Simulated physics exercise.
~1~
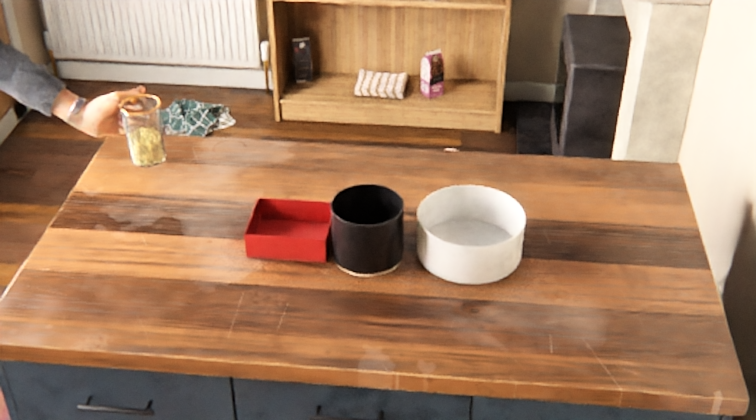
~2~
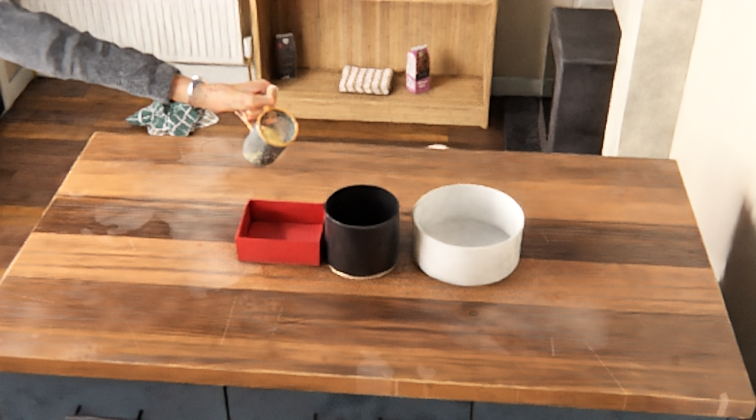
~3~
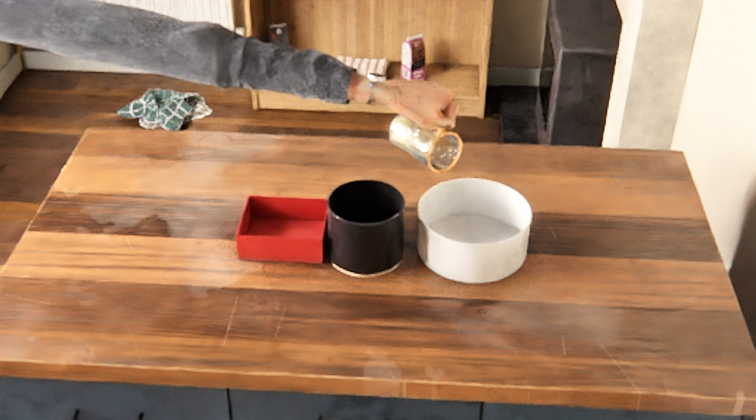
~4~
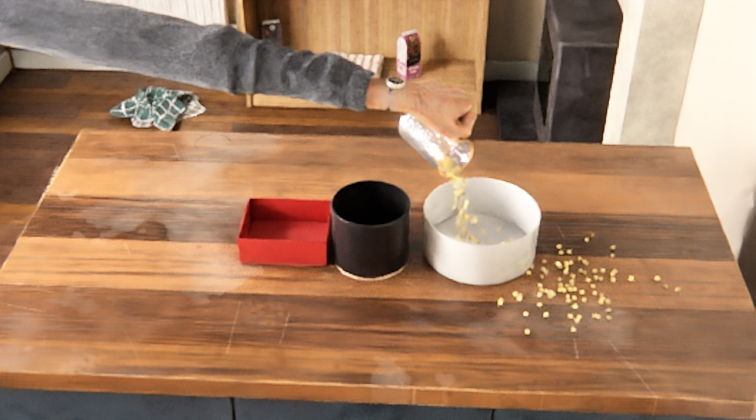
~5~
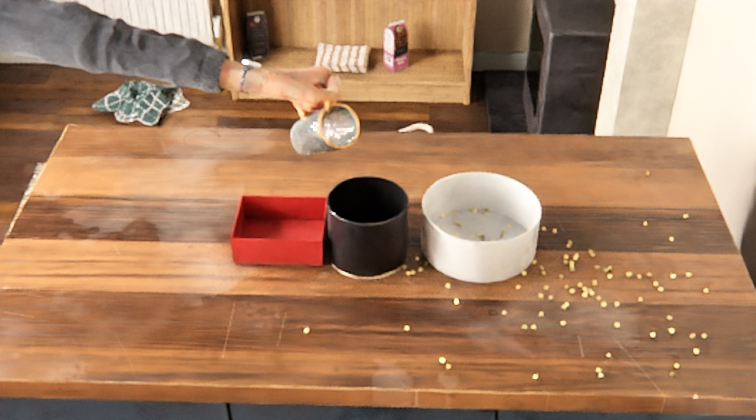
The clip opens on a wooden table holding a red tin, a black pot and a wide white pot, while a hand at the left holds a clear cup of small yellowish beans. The arm carries the cup to the right behind the containers, tilting it as it goes. Above the white pot the cup tips past its side and beans pour out, some landing in the pot and others scattering on the table to its right. The hand then moves back left, turning the cup partly upright. It ends with beans in the white pot and strewn across the tabletop, while the red tin and black pot stay in place.
